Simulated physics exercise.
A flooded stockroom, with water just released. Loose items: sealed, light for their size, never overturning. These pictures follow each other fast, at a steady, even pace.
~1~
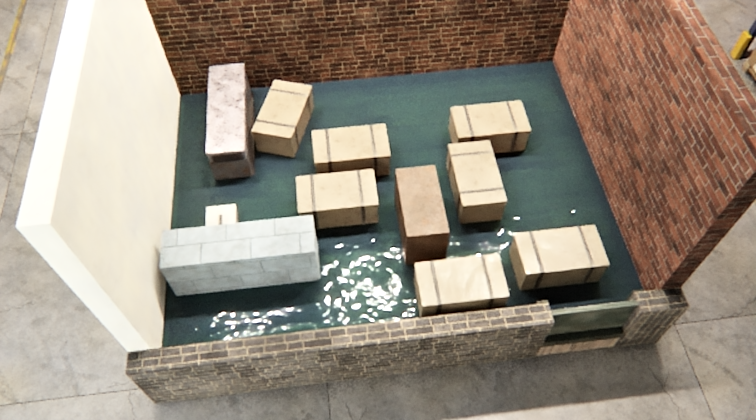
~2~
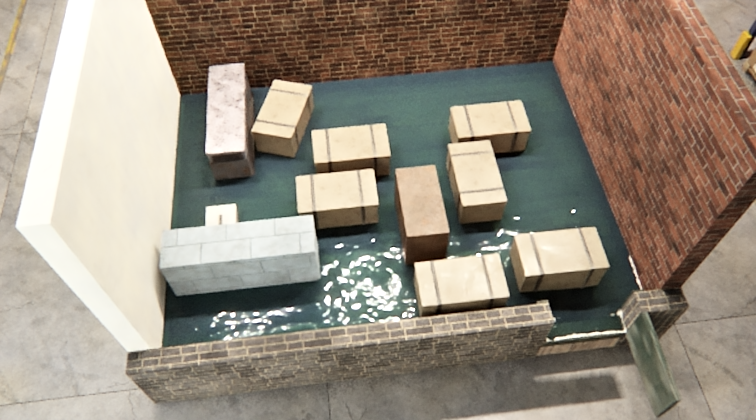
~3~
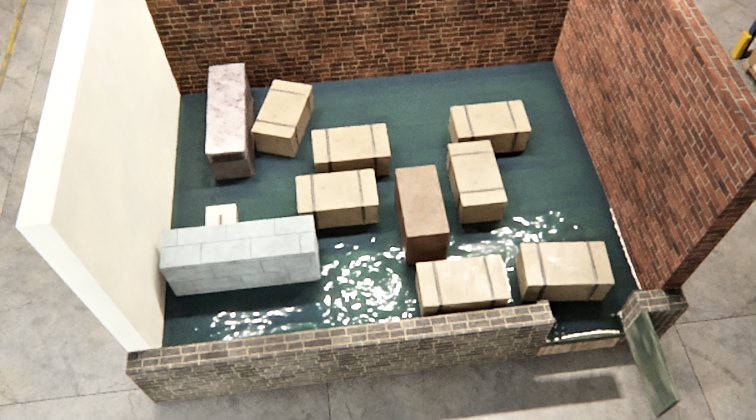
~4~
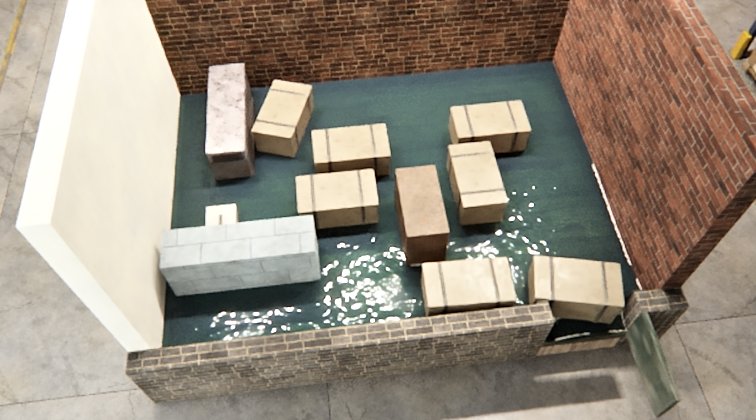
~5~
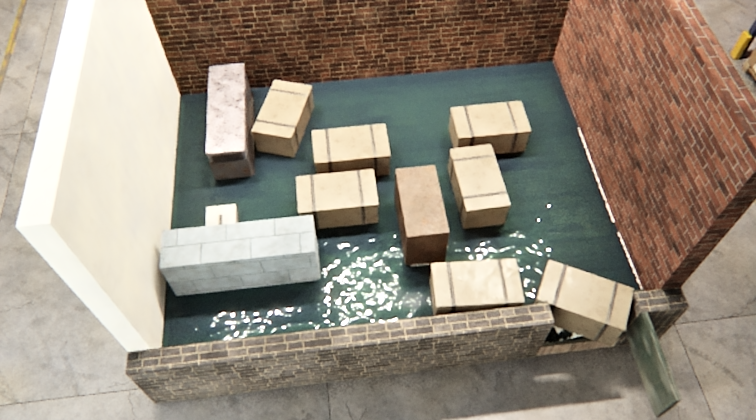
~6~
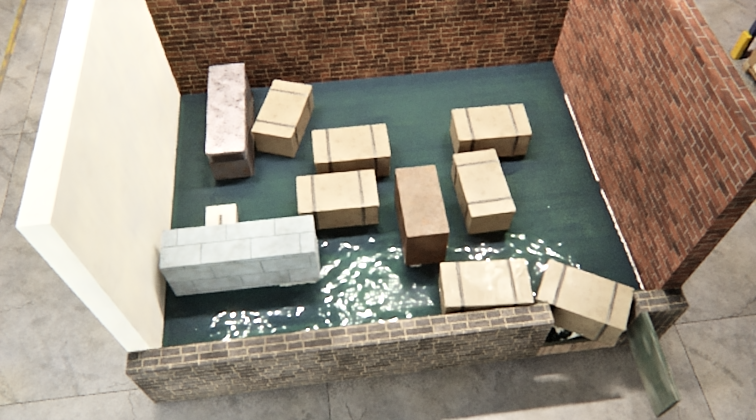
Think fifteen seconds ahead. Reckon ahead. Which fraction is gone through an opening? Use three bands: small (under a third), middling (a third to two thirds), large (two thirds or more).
Small.
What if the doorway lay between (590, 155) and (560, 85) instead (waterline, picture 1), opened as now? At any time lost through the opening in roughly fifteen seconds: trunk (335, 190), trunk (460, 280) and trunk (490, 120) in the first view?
Going through them in sequence: Trapped, then trapped, then gets out.
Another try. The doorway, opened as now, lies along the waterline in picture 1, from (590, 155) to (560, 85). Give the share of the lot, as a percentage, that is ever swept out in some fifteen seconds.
Share out: Near 50 %.
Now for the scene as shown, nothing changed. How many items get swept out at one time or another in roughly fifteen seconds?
So, 0 of them.
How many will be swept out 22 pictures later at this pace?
Count: 0.
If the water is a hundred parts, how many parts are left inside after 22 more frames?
It comes to about 80 parts in a hundred.
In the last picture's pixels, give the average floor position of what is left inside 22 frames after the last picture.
Roughly (427, 227).
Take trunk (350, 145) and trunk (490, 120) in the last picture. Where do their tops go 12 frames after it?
Approximately (382, 142), and approximately (523, 149).
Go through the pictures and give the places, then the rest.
In the first frame, a trunk at (561, 249), afloat; a trunk at (461, 279) floats; 0 of 8 have shifted.
In the second frame, a trunk at (561, 251) floats; a trunk at (461, 279) floats; 0 of 8 have shifted.
In the third frame, a trunk at (567, 263) floats, close to its start; a trunk at (463, 280) floats; 1 of 8 have shifted.
In the fourth frame, a trunk at (578, 280), afloat, a stride from its start; a trunk at (469, 281), afloat, close to its start; 2 of 8 have shifted.
In the fifth frame, a trunk at (586, 294) floats, a stride from its start; a trunk at (477, 282) floats, close to its start; 3 of 8 have shifted.
In the sixth frame, a trunk at (586, 294), afloat, a stride from its start; a trunk at (486, 282) floats, close to its start; 3 of 8 have shifted.
A moment on, 0 of 8 are out; 8 afloat.
Next, 0 of 8 are out; 8 afloat.
Later, 0 of 8 are out; 7 afloat.
In the end, 0 of 8 are out; 7 afloat.
